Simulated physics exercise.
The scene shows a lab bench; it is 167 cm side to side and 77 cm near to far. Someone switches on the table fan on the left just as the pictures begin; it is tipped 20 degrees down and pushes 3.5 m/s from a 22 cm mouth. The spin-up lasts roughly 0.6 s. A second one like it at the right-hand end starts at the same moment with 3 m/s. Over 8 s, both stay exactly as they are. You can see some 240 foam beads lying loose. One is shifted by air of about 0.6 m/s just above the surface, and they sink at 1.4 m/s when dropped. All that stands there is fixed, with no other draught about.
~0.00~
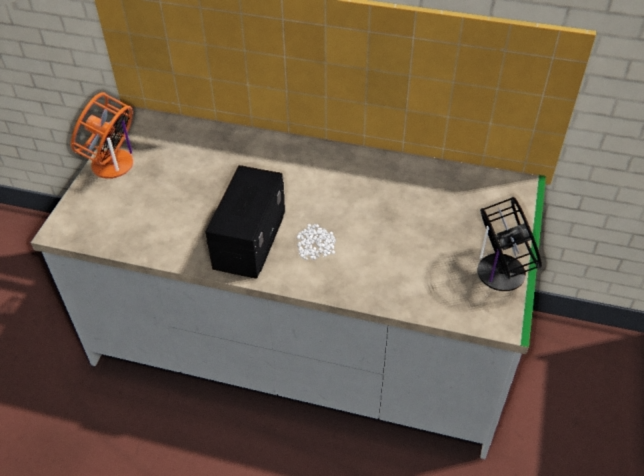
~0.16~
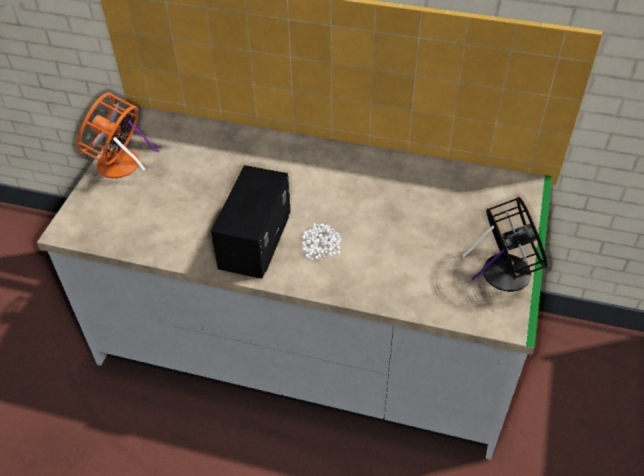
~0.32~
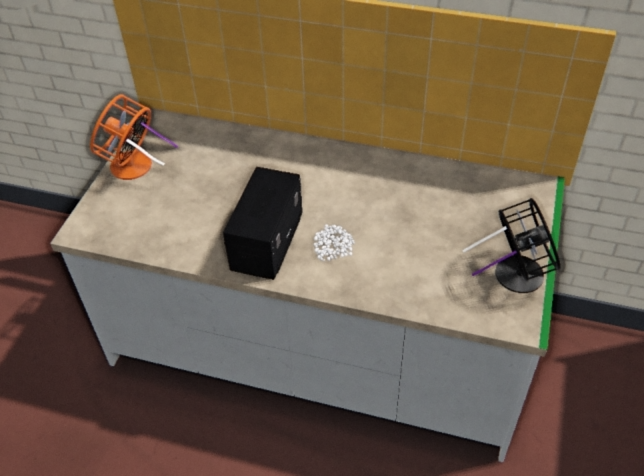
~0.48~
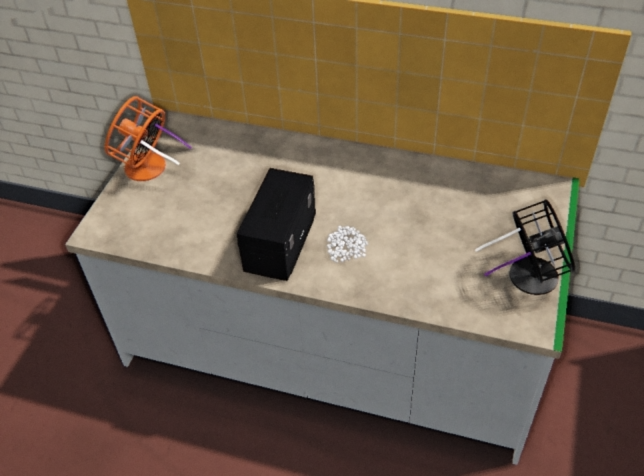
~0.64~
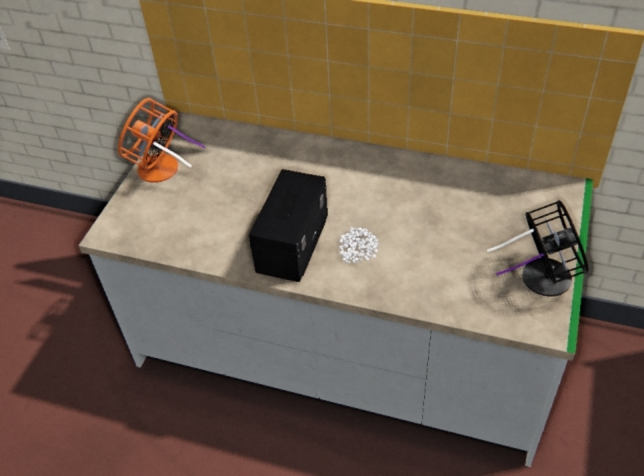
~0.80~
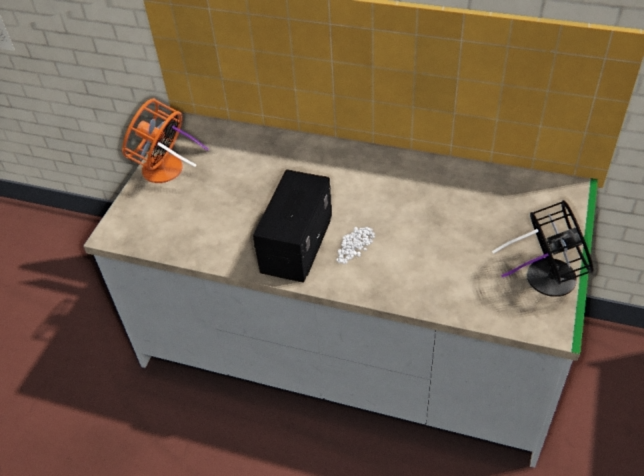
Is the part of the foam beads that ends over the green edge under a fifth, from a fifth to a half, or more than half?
Result - portion over green edge: Exceeding one half.
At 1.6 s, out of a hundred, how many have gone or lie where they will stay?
It comes to some 10 per cent.
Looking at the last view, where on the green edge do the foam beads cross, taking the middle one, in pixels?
Midpoint of crossings, approx. (596, 195).
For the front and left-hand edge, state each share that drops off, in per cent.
I'd guess around 1 in a hundred at the front and around 0 in a hundred on the left-hand side.
After 1.6 s, 32 % are over the green edge; the middle of those left on the top is near (462, 177); 8 % are gone or lie where they will stay.
After 2.6 s, 96 % are over the green edge; 96 % are gone or lie where they will stay.
After 4.4 s, 98 % are over the green edge; 99 % are gone or lie where they will stay.
After 8.0 s, at the end, 99 % are over the green edge.
